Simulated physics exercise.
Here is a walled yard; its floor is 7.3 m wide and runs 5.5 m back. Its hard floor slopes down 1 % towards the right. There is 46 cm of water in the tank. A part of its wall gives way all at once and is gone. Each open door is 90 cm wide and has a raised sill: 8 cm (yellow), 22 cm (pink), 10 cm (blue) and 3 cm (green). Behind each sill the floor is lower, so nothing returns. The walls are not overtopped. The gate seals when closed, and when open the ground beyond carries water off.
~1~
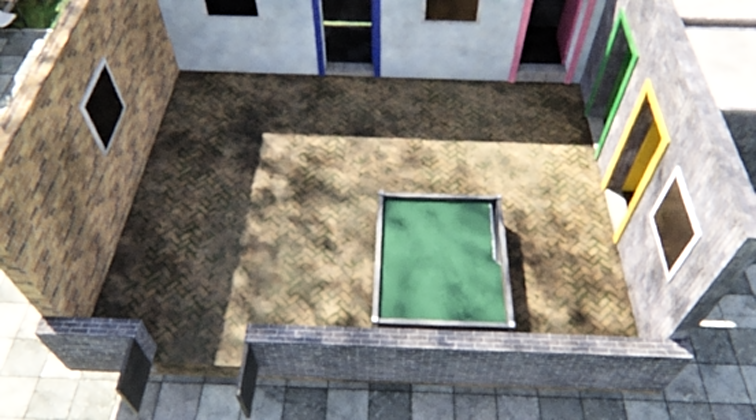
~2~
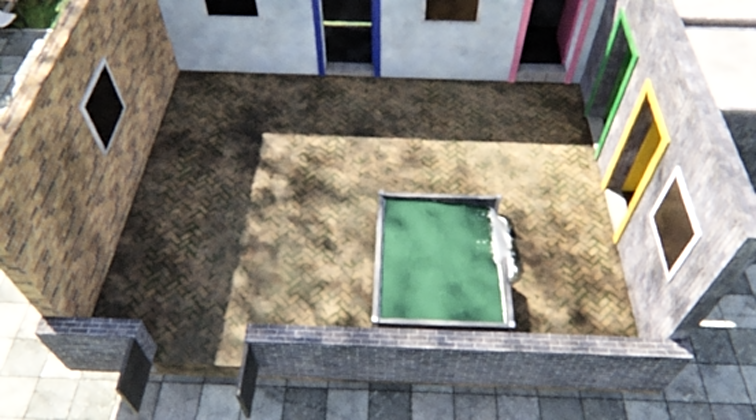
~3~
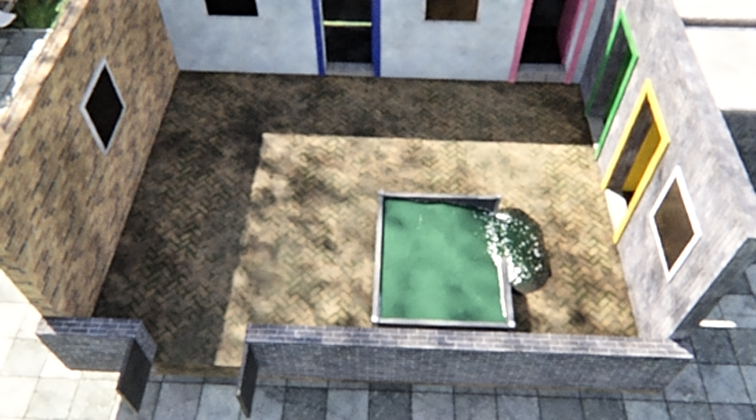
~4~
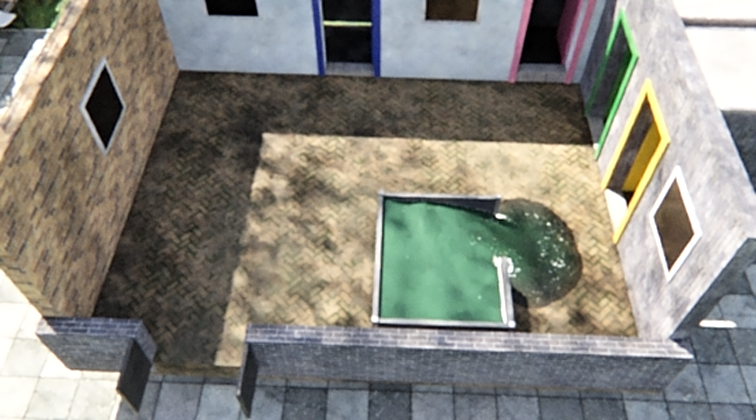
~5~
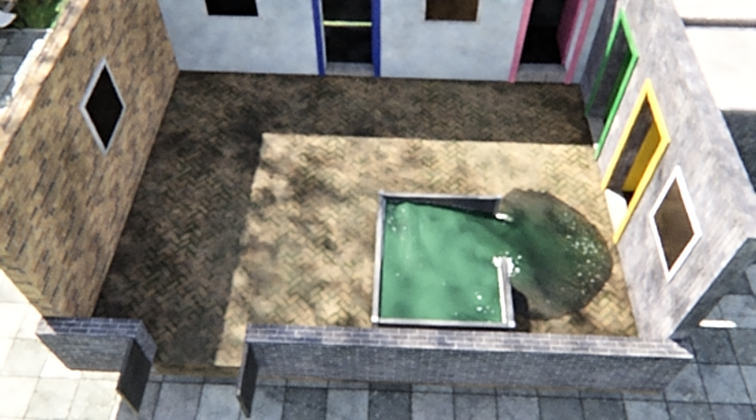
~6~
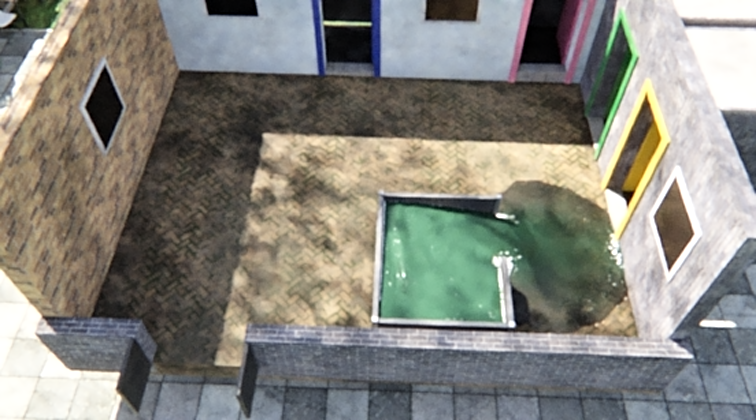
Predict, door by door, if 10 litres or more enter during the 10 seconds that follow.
The water let in: At the yellow door it goes over the limit; at the pink door it does not reach the limit; at the blue door it stays under the limit; at the green door it goes over the limit.
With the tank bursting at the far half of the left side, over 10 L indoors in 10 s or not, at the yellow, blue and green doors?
Against that limit: Yellow not over, blue not over, green not over.
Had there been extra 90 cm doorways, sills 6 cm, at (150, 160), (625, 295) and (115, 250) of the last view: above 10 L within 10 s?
In turn: Under, past it, below.
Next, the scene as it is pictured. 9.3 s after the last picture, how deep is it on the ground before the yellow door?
About 8.5 cm.
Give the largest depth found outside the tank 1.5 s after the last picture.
Roughly 24 cm.
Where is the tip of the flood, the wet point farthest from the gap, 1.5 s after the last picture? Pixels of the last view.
Near (574, 93).
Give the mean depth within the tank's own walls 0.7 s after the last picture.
Some 32 cm.
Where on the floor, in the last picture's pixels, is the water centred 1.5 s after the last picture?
At about (491, 261).
Then, 0.7 s after the last picture water covers 10 % of the floor and is deepest (28 cm) near (612, 260); yellow door 21 cm at the sill, 25 L in, pink door not reached, blue door not reached, green door not reached.
Then, 1.5 s after the last picture water covers 15 % of the floor and is deepest (24 cm) near (612, 260); yellow door 23 cm at the sill, 93 L in, pink door not reached, blue door not reached, green door 8 cm at the sill, 2 L in.
Then, 2.8 s after the last picture water covers 25 % of the floor and is deepest (19 cm) near (635, 365); yellow door 17 cm at the sill, 163 L in, pink door 14 cm at the sill, 0 L in, blue door not reached, green door 6 cm at the sill, 15 L in.
Then, 5.3 s after the last picture water covers 40 % of the floor and is deepest (14 cm) near (573, 86); yellow door 13 cm at the sill, 221 L in, pink door 12 cm at the sill, 0 L in, blue door 2 cm at the sill, 0 L in, green door 6 cm at the sill, 27 L in.
Then, 9.3 s after the last picture water covers 65 % of the floor and is deepest (9 cm) near (579, 113); yellow door 9 cm at the sill, 245 L in, pink door 8 cm at the sill, 0 L in, blue door 3 cm at the sill, 0 L in, green door 6 cm at the sill, 47 L in.
